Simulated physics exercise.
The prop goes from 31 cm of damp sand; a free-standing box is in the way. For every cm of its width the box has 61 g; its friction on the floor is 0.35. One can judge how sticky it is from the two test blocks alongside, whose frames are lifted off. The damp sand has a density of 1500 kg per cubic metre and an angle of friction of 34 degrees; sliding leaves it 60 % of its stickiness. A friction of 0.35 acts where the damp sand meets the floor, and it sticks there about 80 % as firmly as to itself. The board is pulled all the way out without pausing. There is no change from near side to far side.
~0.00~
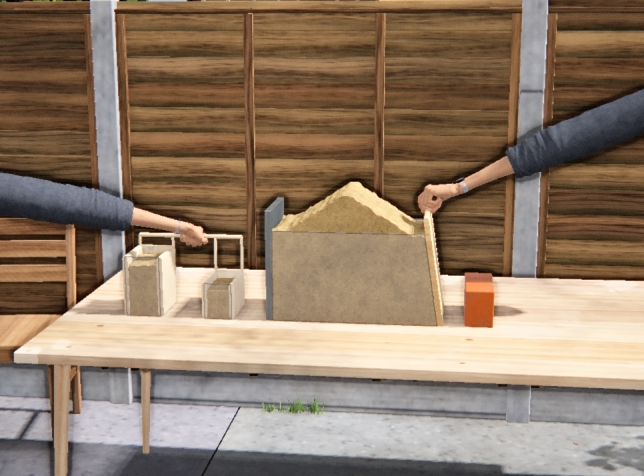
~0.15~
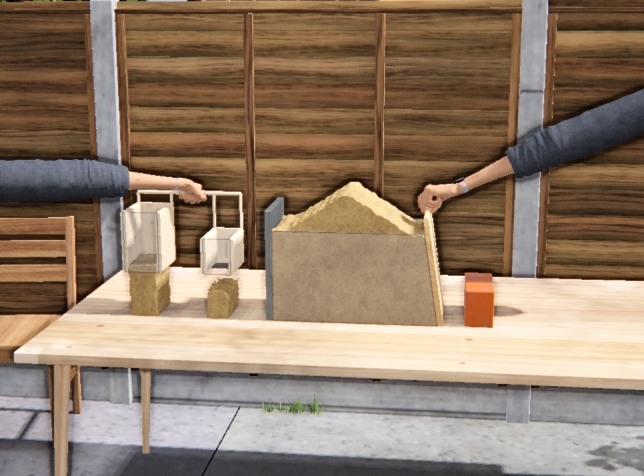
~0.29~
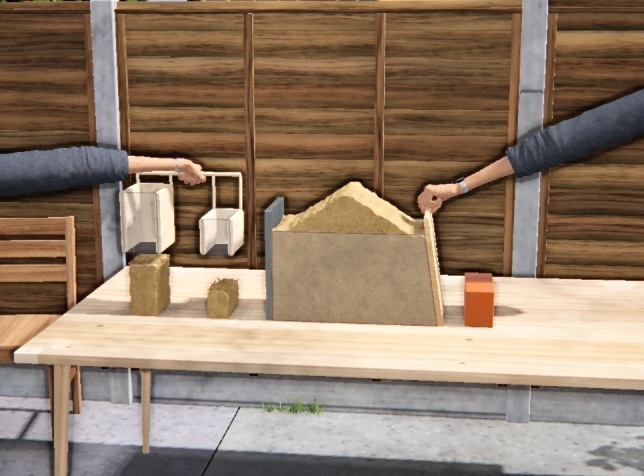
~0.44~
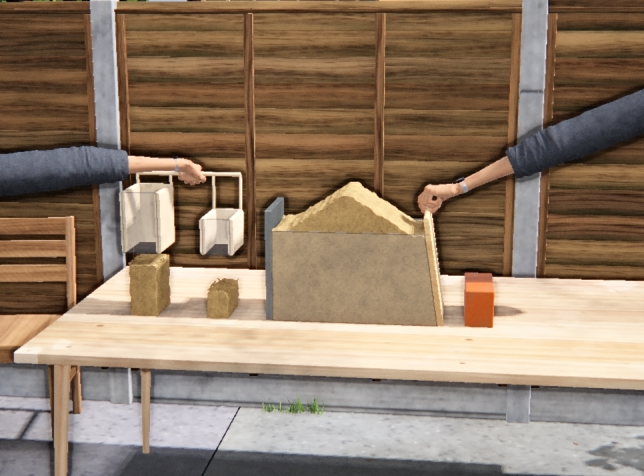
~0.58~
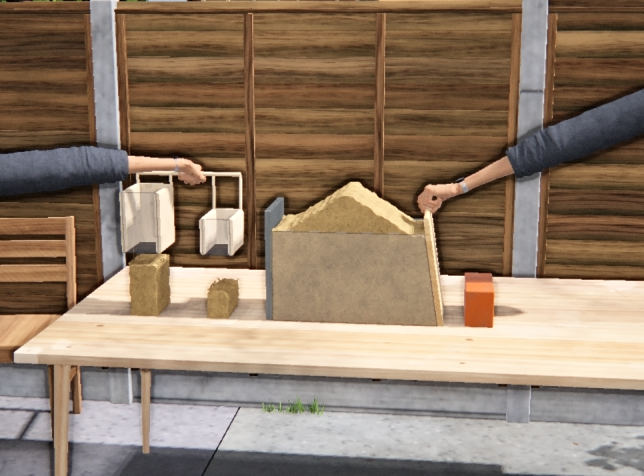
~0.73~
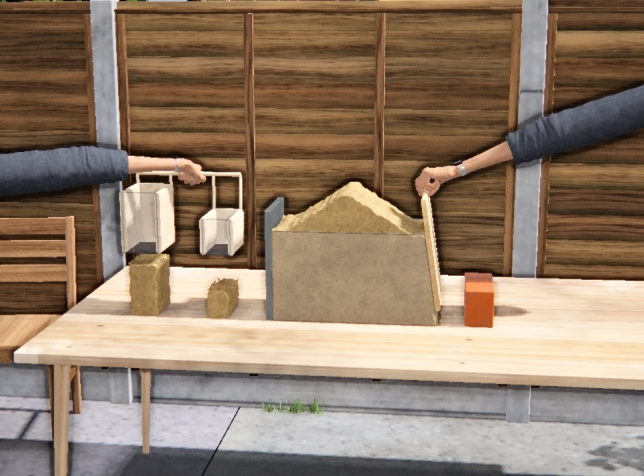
Damp sand heaped between boards on a wooden table as one hand lifts open moulds off two blocks, then another raises the right-hand board slightly.
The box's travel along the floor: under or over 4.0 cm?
So that one lands not up to 4.0 cm, as it turns out.
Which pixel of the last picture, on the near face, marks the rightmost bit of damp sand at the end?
It sits close to (467, 310) in the last picture.
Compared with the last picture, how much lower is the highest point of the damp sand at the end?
7.0 cm.
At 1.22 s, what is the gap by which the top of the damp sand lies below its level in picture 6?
The gap comes to some 0.0 centimetres.
After 0.95 s, the box has not moved.
After 1.22 s, the box has not moved.
After 1.48 s, the box has not moved.
After 1.74 s, the box has not moved.
After 2.32 s, the box has been pushed 1.1 cm.
